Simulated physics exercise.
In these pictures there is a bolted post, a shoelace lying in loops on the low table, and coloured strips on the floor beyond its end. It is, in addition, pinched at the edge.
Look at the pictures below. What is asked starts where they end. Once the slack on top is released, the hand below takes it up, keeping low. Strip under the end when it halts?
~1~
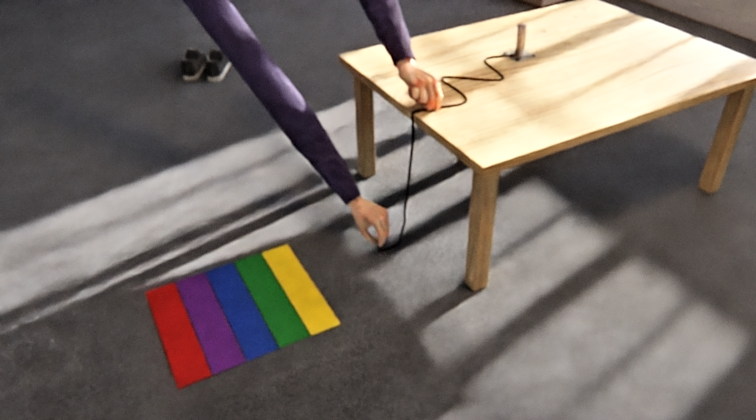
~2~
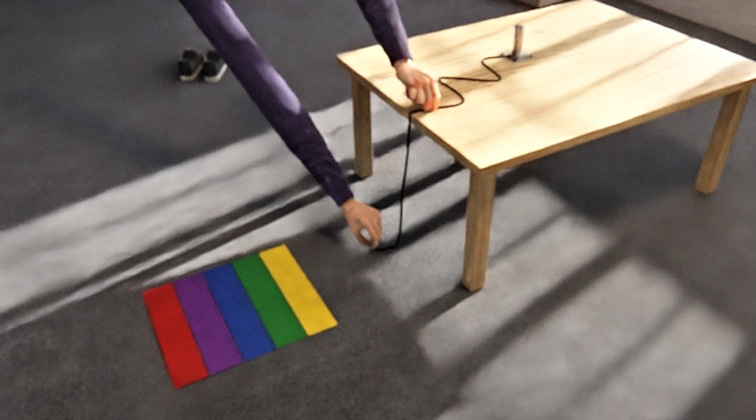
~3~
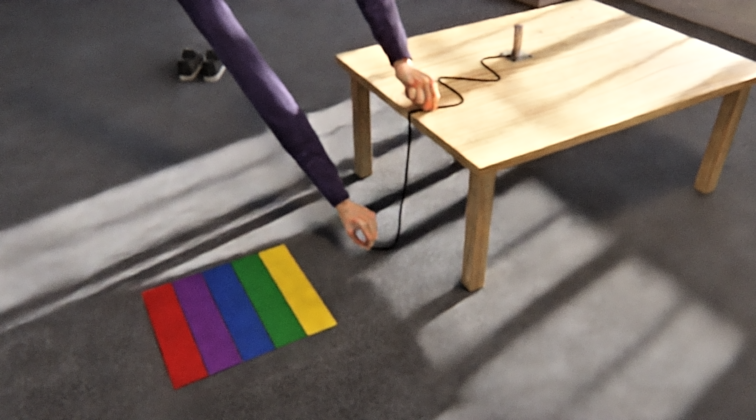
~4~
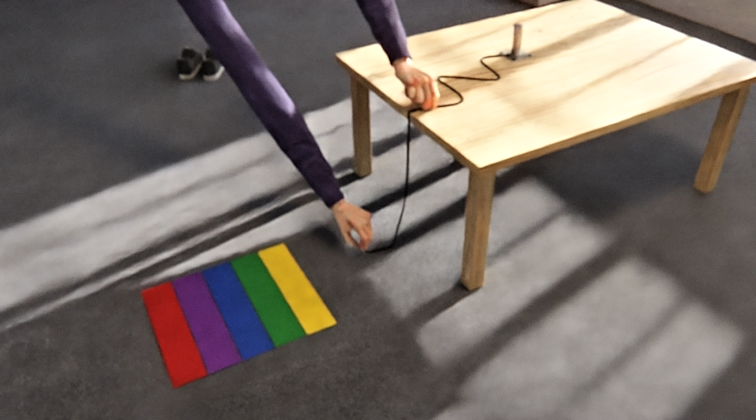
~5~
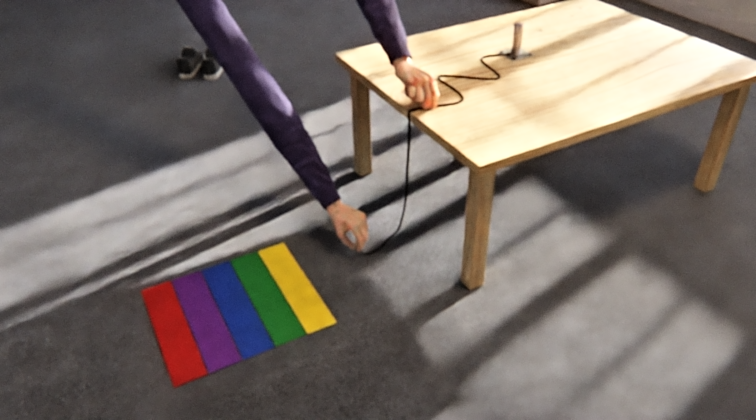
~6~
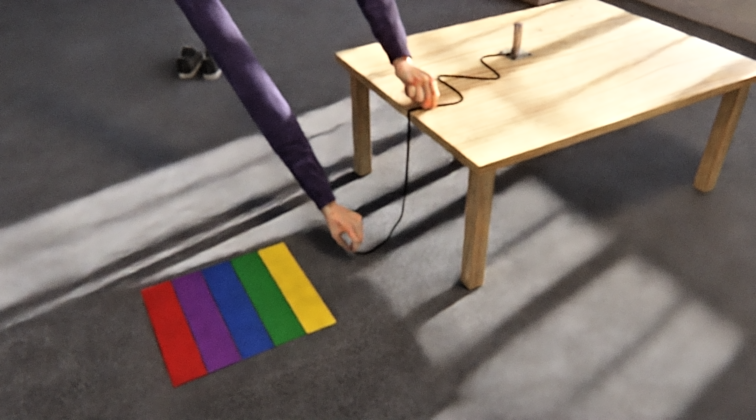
Red strip.
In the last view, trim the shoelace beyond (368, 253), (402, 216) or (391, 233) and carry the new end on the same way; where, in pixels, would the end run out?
Case by case: (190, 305), (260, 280) and (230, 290).
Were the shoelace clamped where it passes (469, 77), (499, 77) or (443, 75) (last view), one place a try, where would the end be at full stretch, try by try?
Those spots come out as (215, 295), (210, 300) and (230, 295).
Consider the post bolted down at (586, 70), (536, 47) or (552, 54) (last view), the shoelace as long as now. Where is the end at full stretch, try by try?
Around (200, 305), then (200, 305), then (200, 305).
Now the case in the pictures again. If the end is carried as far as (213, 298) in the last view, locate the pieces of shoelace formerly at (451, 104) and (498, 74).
You'll find them at about (377, 157) and about (458, 74).
Early on, end near (213, 298); over purple.
Midway, end near (180, 310); over red.
At the end of the slack, end near (160, 317); over red. The end stops over the red strip.
